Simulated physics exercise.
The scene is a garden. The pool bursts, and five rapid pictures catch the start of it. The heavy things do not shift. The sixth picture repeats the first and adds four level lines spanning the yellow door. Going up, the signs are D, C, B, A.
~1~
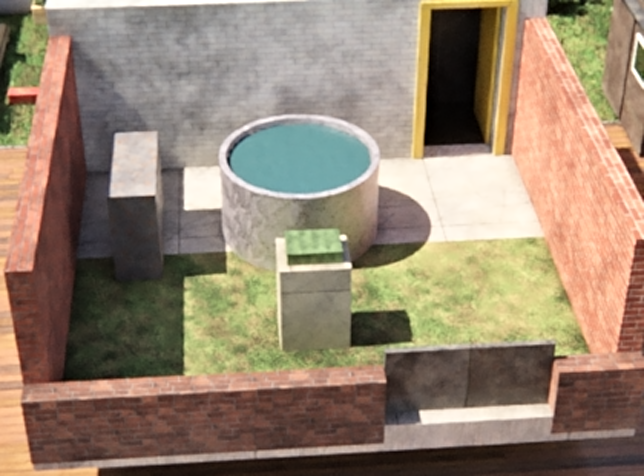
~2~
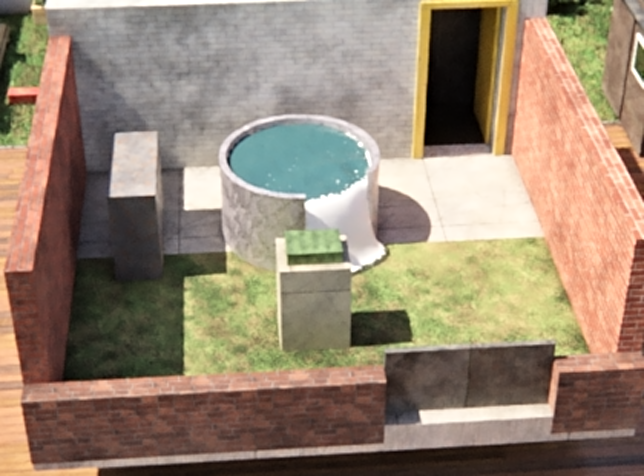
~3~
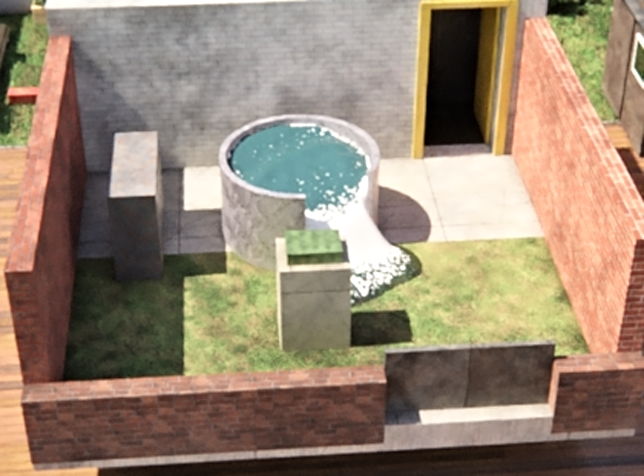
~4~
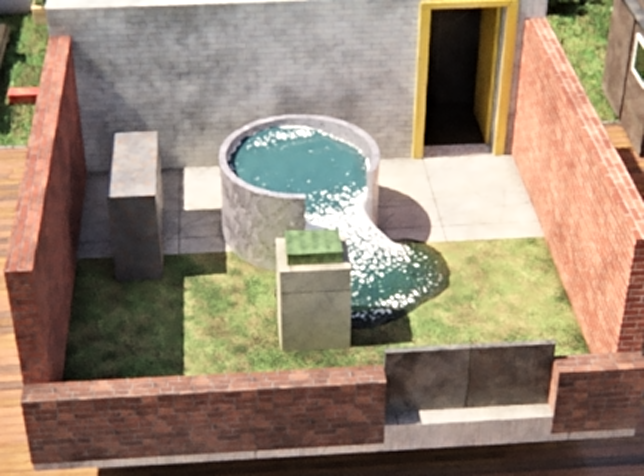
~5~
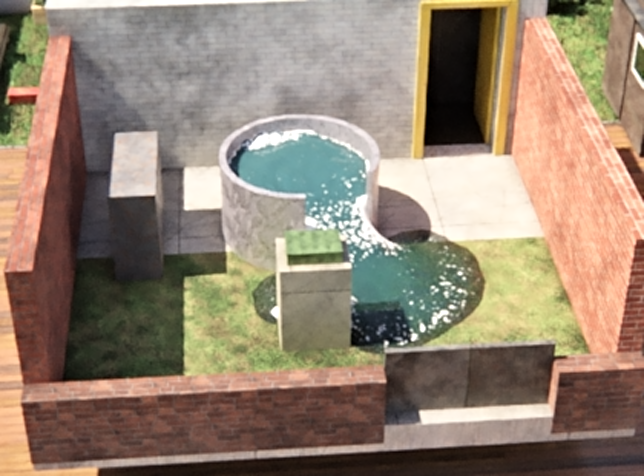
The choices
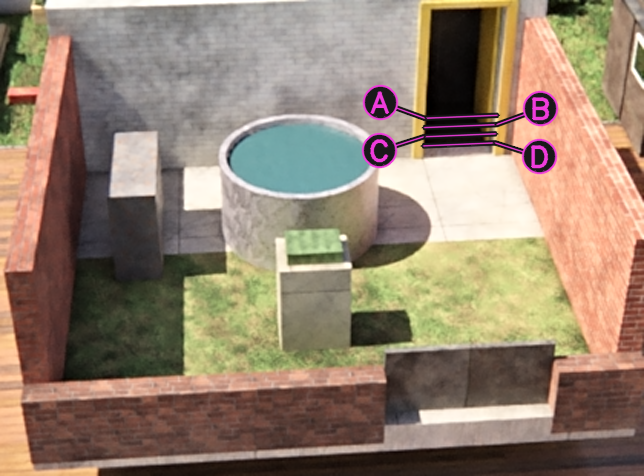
The clip opens on a walled garden where teal water sits still in a round stone pool near a yellow doorway. Water then pours through the pool's front right side in a white, foamy rush, landing on the grass and spreading into a widening dark puddle around the grass-topped block.
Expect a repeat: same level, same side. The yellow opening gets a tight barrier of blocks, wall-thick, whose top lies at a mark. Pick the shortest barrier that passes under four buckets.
Take D.
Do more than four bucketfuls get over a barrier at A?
No, that is safe.
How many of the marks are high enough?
All of them.
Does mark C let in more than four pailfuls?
No, that is safe.
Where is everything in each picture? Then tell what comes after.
Water in the pool at rest, its middle at (299, 160); foot of the yellow doorway at (458, 156); shut gate at (469, 356), in the first frame.
Front seen at (372, 247), 1 % of the ground wet, in the second frame.
Front seen at (414, 269), 4 % of the ground wet, in the third frame.
Front seen at (440, 285), 8 % of the ground wet, in the fourth frame.
Front seen at (419, 340), 14 % of the ground wet, in the fifth frame.
On the marked copy, A at (461, 116); B at (460, 126); C at (459, 135); D at (459, 144); from the bottom up D, C, B, A.
With A, nothing gets over.
With B, nothing gets over.
With C, nothing gets over.
With D, a splash gets over, under a bucket.
